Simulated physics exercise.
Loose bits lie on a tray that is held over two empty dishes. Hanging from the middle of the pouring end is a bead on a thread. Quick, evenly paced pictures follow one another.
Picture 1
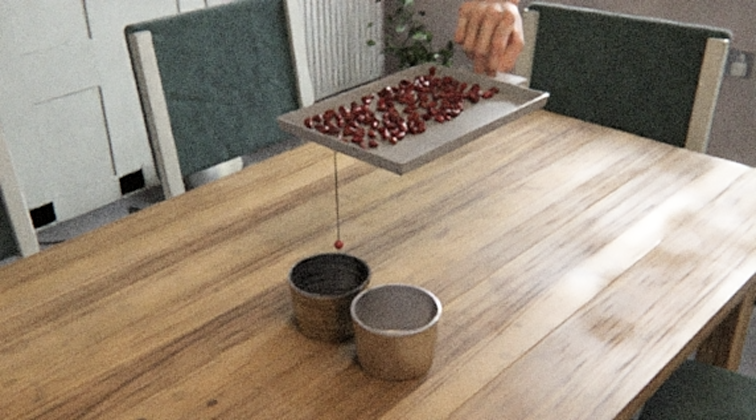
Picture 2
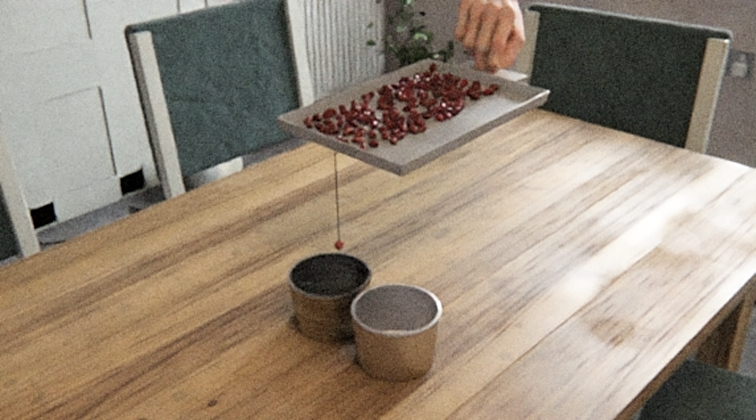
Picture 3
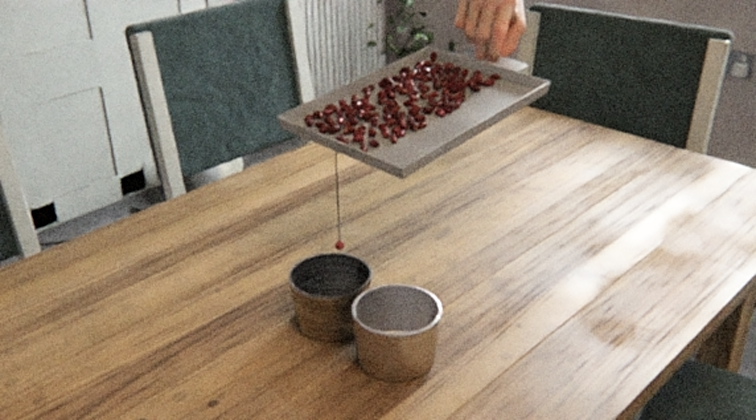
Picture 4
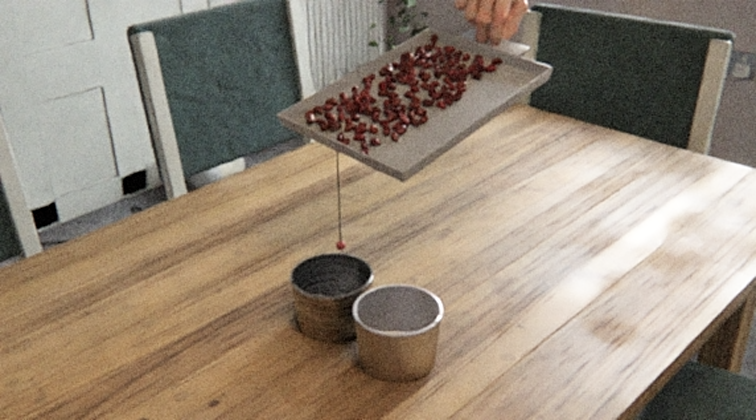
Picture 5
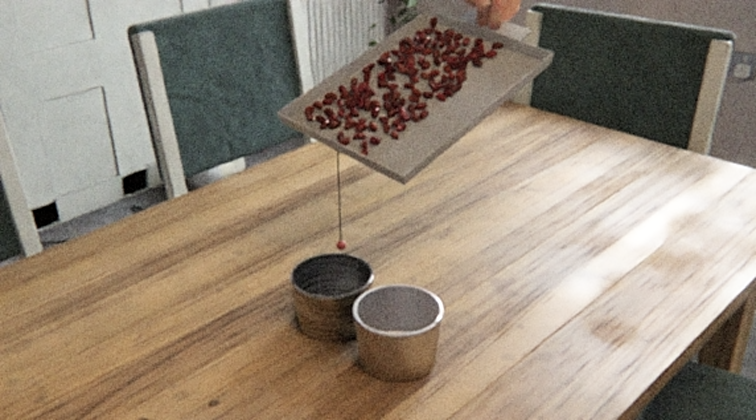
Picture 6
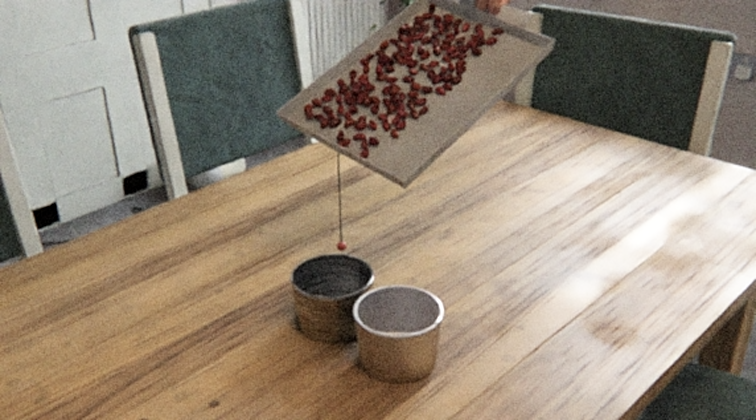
A hand raised the far end of a tray of red beans above two empty dishes on a wooden table, tilting it steadily steeper toward the front, while a bead hung from it on a thread.
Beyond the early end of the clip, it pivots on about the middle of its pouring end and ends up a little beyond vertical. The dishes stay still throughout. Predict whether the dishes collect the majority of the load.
They do collect the majority.
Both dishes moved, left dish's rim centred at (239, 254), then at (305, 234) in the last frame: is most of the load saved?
First try: Lower than half; second try: Lower than half.
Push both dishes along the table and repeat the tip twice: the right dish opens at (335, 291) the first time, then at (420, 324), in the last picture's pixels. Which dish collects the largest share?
In the first try it's the one on the right, and in the second it's the one on the left.
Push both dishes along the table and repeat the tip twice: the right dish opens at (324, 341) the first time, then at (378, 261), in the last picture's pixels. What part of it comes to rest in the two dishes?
In turn 10 and 0 in a hundred.
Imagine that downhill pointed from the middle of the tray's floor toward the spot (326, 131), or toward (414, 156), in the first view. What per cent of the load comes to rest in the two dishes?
About 0 % and about 30 %.
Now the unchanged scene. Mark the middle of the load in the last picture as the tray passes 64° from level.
Its middle sits at about pixel (379, 127).
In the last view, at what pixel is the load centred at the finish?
Near pixel (368, 338).
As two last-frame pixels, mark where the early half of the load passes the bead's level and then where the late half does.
The early half goes through (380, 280), the late half through (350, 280).
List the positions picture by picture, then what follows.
In the first frame, corners of the pouring end at (280, 117) and (401, 162), level; middle of the load at (412, 107), kidney beans; left dish at (301, 310); right dish at (367, 347); bead on its thread at (339, 245).
In the second frame, corners of the pouring end at (280, 117) and (401, 163), level; middle of the load at (413, 105).
In the third frame, corners of the pouring end at (281, 116) and (402, 166), tipped barely, lowest at the right corner; middle of the load at (413, 99).
In the fourth frame, corners of the pouring end at (281, 114) and (403, 170), tipped a little, lowest at the right corner; middle of the load at (414, 89).
In the fifth frame, corners of the pouring end at (280, 112) and (403, 173), tipped clearly, lowest at the right corner; middle of the load at (414, 79).
In the sixth frame, corners of the pouring end at (280, 111) and (403, 178), tipped clearly, lowest at the right corner; middle of the load at (412, 72); left dish at (304, 311); right dish at (369, 349).
Soon after the last picture, tray tipped steeply; nearly all on the tray; a stray few in the air.
A little later, tray tipped past a quarter turn; most on the tray; about a quarter in the right dish; a stray few in the left dish; a small part outside both.
Later still, tray tipped past a quarter turn; about a third in the right dish; about a quarter in the left dish; about a third outside both; a stray few in the air.
At rest, tray tipped past a quarter turn; about a third in the right dish; about a quarter in the left dish; about a third outside both; a stray few in the air.
